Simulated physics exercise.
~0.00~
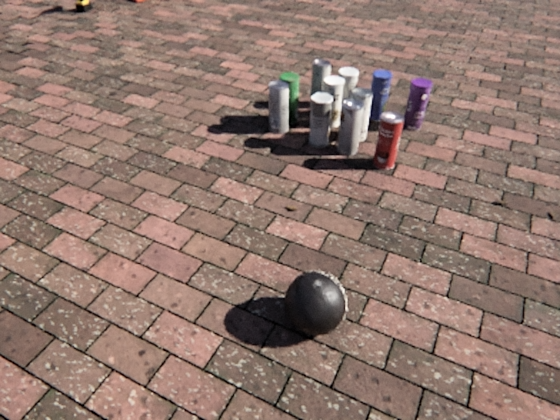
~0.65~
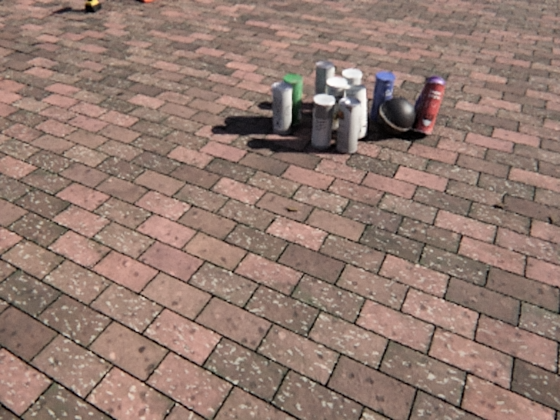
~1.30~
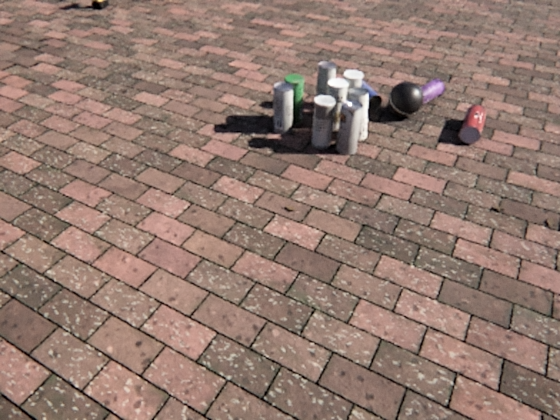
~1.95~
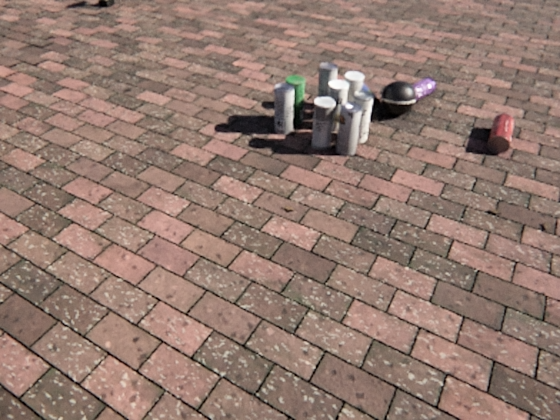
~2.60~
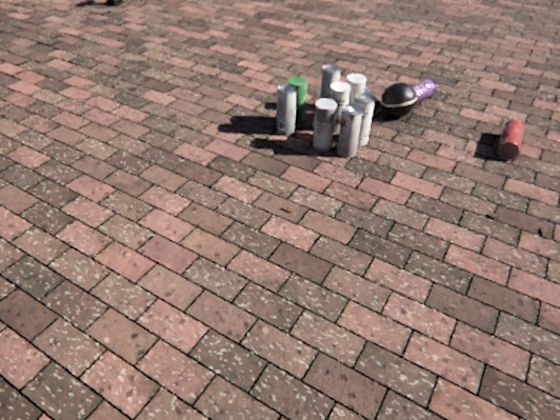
A dark ball rolled across the brick paving into the right side of a cluster of upright canisters, knocking over the red, purple and blue ones. The red canister rolled off to the right, while the ball stopped beside the purple one and the rest stayed standing.
